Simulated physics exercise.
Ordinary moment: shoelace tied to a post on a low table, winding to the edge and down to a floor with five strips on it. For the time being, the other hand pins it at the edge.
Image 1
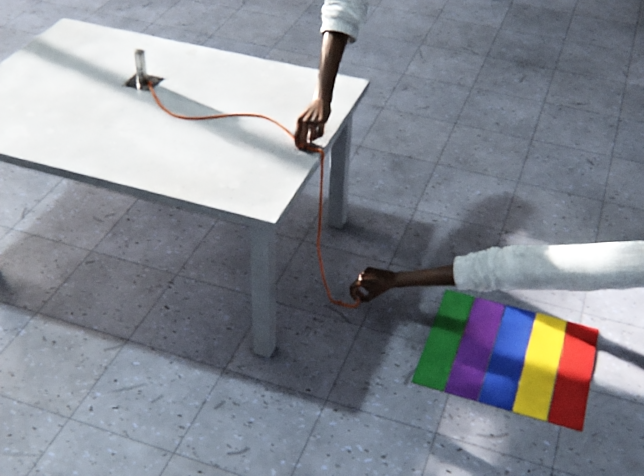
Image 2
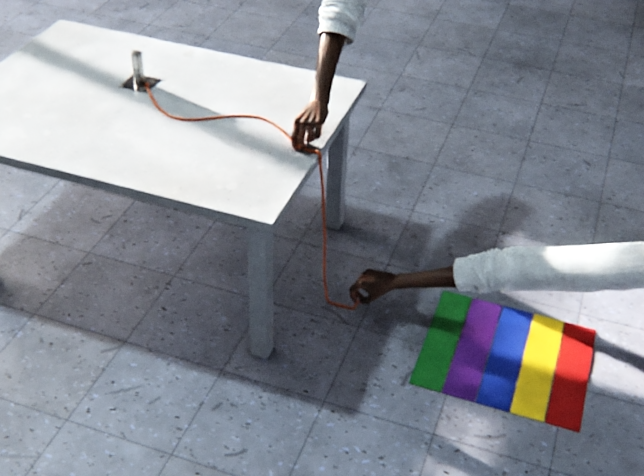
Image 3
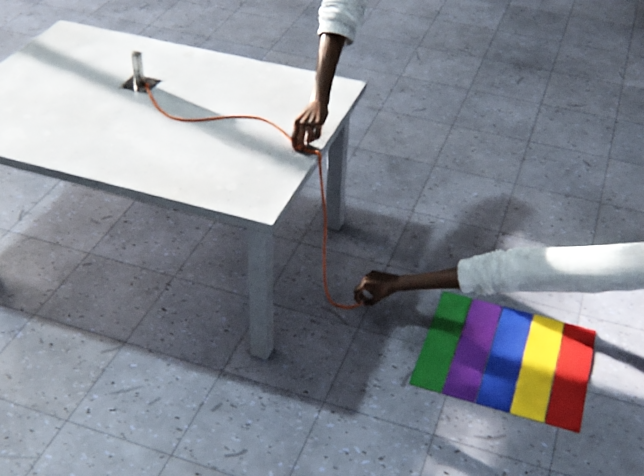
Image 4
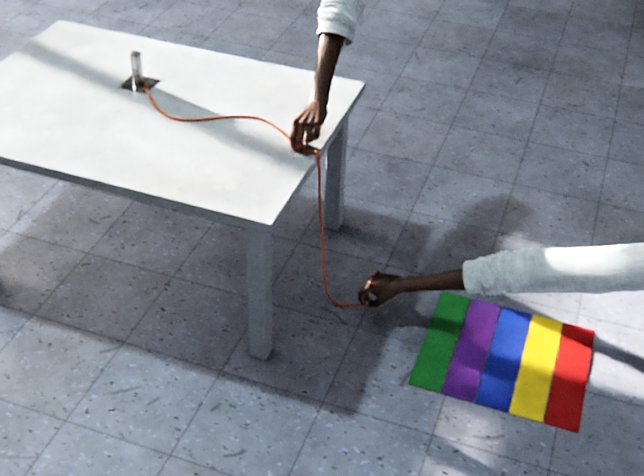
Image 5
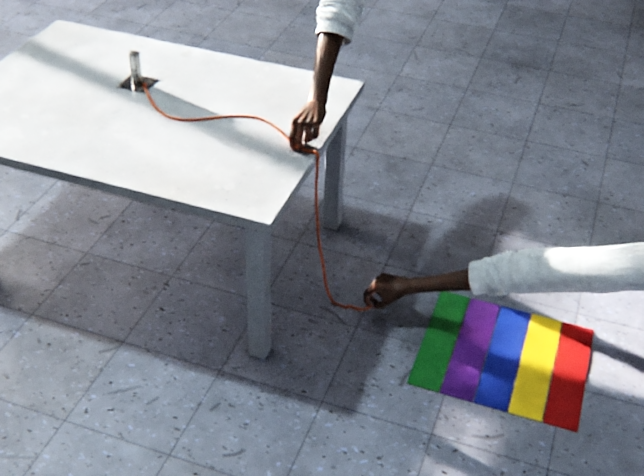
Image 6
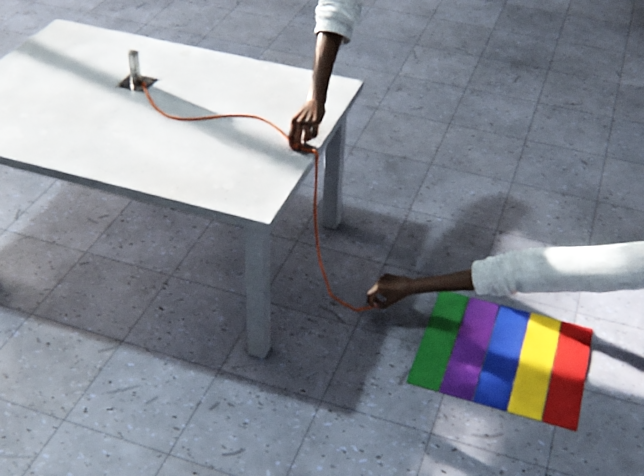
Hand pinning an orange shoelace at a white table's edge while another draws its lower end slightly right near coloured strips.
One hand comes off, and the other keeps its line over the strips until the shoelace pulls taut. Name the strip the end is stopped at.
Blue.
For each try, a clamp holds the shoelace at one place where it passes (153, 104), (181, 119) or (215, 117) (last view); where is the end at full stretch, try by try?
It ends up near (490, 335) the first time, (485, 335) the second and (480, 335) the third.
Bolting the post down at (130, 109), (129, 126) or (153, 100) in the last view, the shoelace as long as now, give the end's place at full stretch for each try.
The first try gives about (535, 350), the second about (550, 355) and the third about (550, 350).
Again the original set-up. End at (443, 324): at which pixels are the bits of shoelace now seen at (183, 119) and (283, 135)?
Approx. (211, 109); approx. (309, 145).
Early on, end near (443, 324); over green.
Midway, end near (483, 334); over purple.
At the end of the slack, end near (506, 341); over blue. The end stops over the blue strip.
